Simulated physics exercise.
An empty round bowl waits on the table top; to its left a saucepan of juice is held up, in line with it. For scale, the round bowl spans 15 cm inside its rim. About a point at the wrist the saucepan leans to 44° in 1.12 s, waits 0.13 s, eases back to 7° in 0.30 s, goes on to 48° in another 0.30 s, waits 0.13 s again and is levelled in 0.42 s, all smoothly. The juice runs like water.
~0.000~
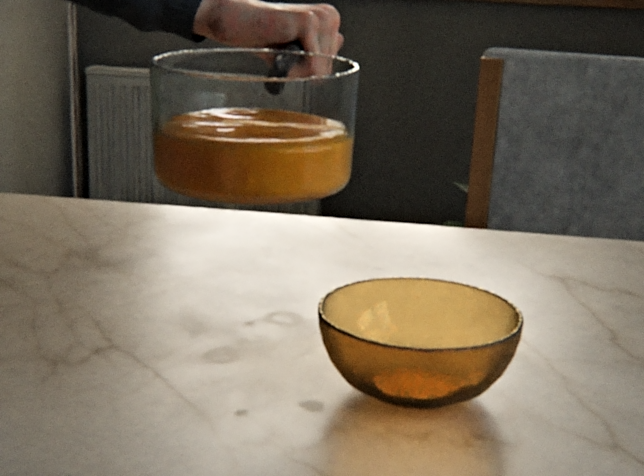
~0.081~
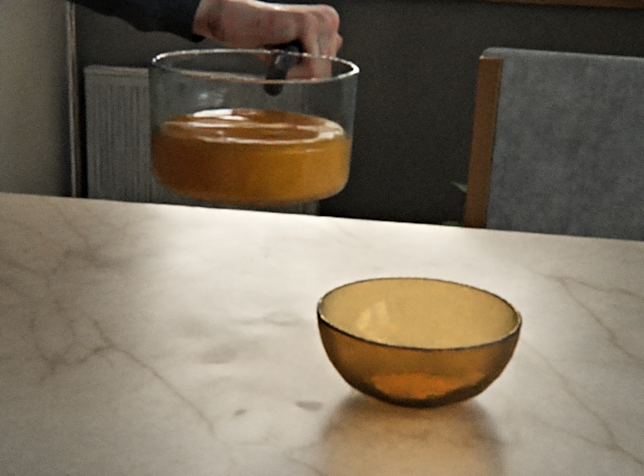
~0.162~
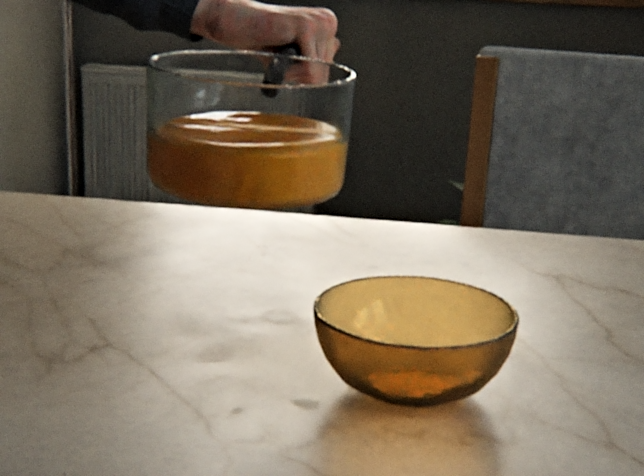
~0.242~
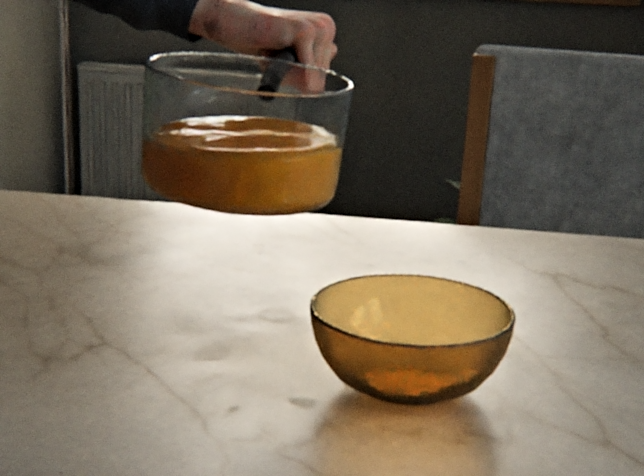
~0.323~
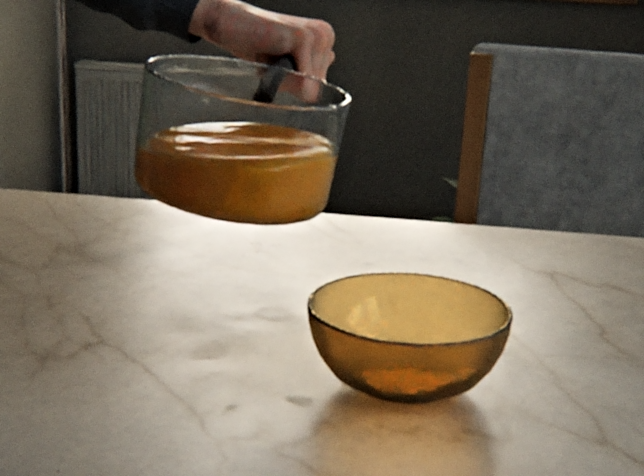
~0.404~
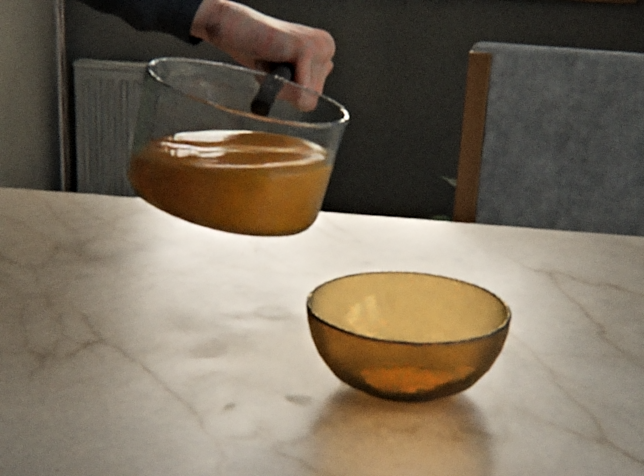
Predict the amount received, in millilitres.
Close to 70 ml.
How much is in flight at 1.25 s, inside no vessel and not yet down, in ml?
About 20 ml.
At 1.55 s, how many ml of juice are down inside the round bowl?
Close to 70 ml.
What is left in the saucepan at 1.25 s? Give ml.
Close to 630 ml.
Then, 1.25 s in, the tilt is 44° and the round bowl has 40 ml, the saucepan 630 ml, and 0 ml is on the table top.
Then, 1.55 s in, the tilt is 7° and the round bowl has 65 ml, the saucepan 630 ml, and 5 ml is on the table top.
Then, 1.98 s in, the tilt is 48° and the round bowl has 65 ml, the saucepan 610 ml, and 20 ml is on the table top.
Then, 2.28 s in, the tilt is 9° and the round bowl has 70 ml, the saucepan 605 ml, and 20 ml is on the table top.
Finally, the round bowl has 70 ml, the saucepan 605 ml, and 20 ml is on the table top.
